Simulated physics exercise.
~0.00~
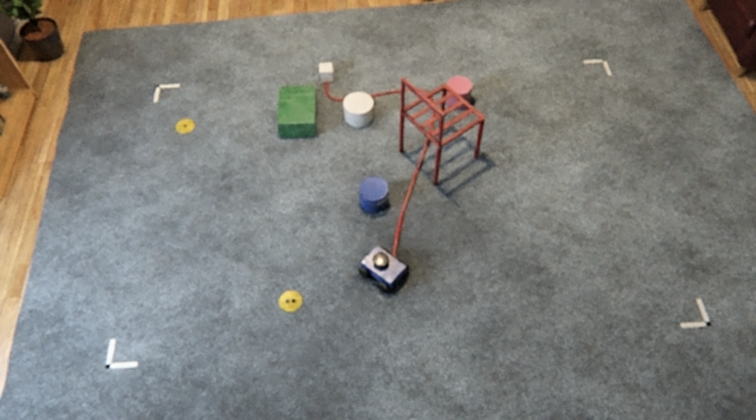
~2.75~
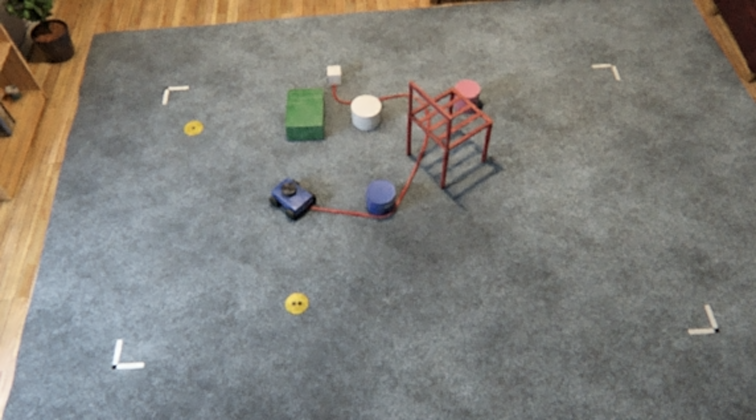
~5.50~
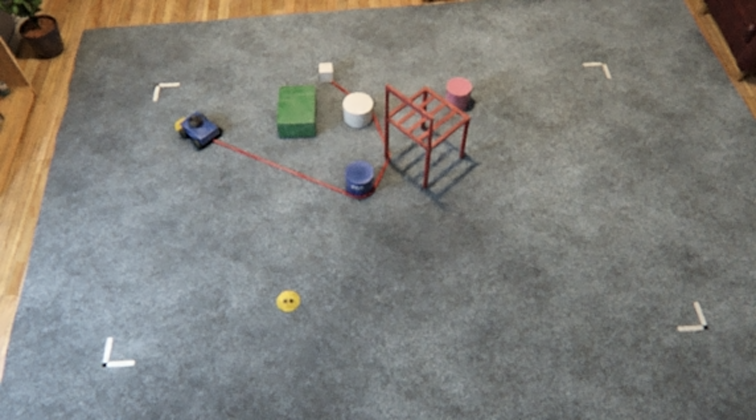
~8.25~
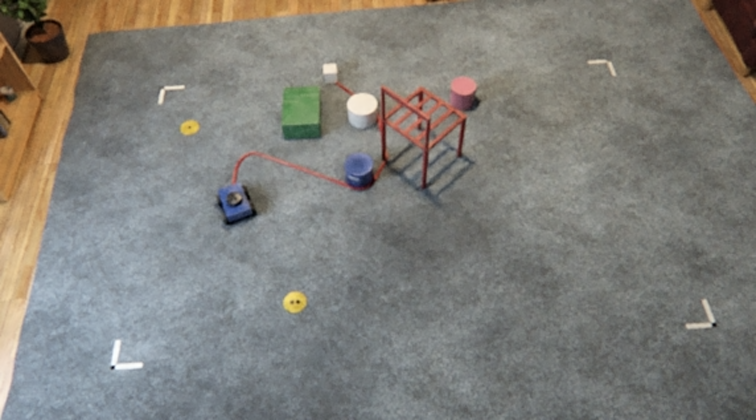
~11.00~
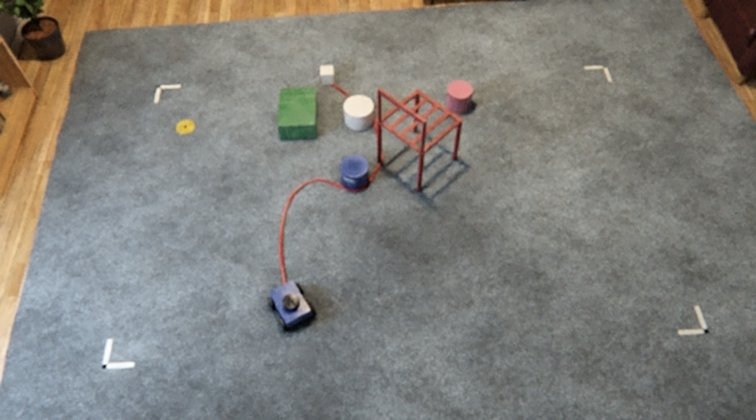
On a grey living-room carpet, a small cart trailing a red lead drove up to the far yellow mark and back down to the near one, while the blue bucket and red chair shifted and the crate, tubs and pink bin stayed put.
